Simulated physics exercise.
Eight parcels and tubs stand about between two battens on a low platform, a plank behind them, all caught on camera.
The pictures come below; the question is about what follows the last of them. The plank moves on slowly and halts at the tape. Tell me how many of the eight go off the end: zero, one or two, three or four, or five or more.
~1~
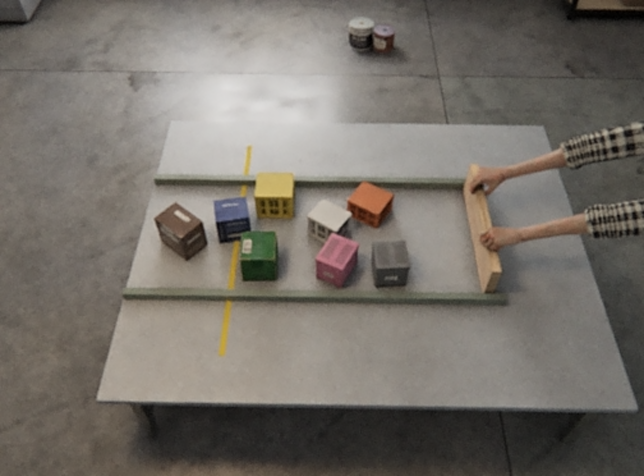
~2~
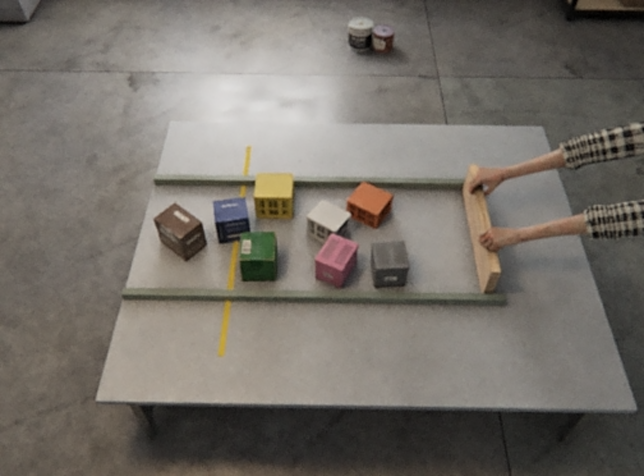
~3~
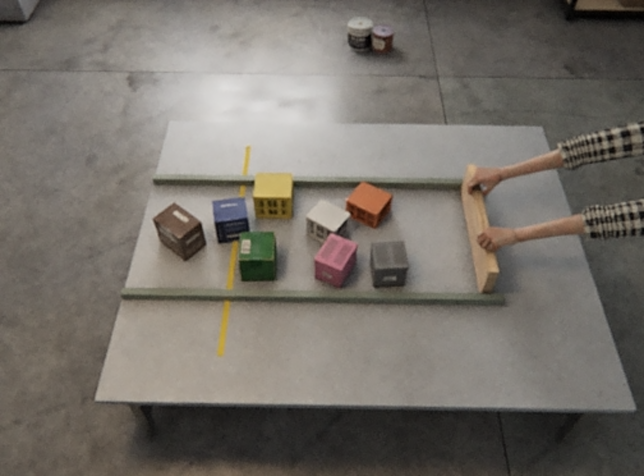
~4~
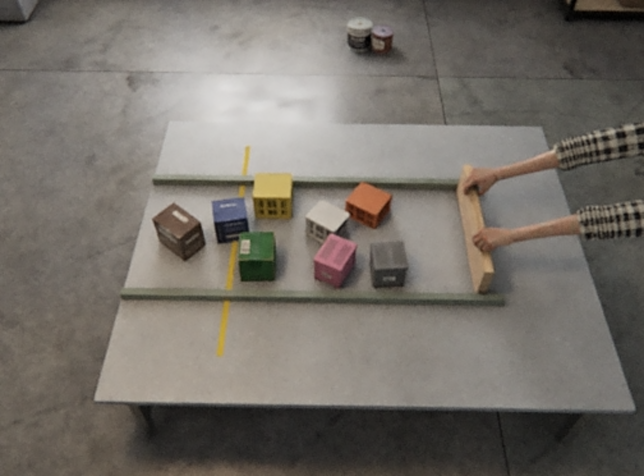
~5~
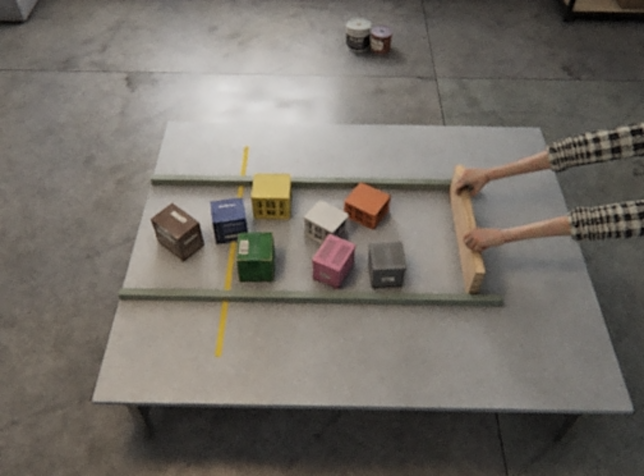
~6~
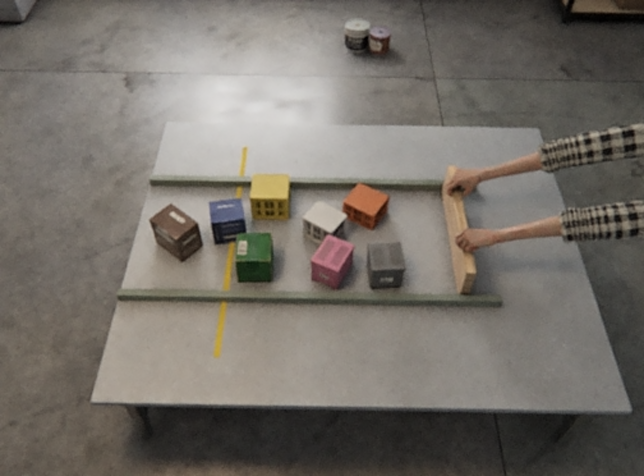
Nothing goes over.
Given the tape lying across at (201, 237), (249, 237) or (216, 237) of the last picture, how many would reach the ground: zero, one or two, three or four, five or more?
One to two; none; one to two.
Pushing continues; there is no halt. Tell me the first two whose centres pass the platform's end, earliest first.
Sequence: Brown box before green parcel.
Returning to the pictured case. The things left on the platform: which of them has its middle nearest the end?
The brown box.
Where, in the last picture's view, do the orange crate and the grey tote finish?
The orange crate ends at (219, 204) and the grey tote at (211, 262).
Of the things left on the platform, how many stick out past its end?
Looks like 1 of them.
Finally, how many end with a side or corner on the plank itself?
The figure is 3.
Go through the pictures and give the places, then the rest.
Brown box (181, 232); blue box (233, 220); green parcel (260, 256); plank (481, 227); tape (238, 236), in the first frame.
Blue box (232, 221); plank (480, 227), in the second frame.
Green parcel (258, 256); orange crate (369, 205), in the third frame.
Brown box (180, 232); white crate (328, 224), in the fourth frame.
Blue box (230, 221); yellow crate (272, 196), in the fifth frame.
Brown box (177, 233); blue box (228, 221); green parcel (255, 257); plank (457, 228); tape (233, 237), in the sixth frame.
A little later, none off yet; brown box at rest near (177, 233); blue box at rest near (228, 221); green parcel at rest near (255, 257).
Next, none off yet; brown box at rest near (177, 233); blue box at rest near (228, 222); green parcel shifted about its own width near (226, 256).
When it is over, the number that fall off is zero.
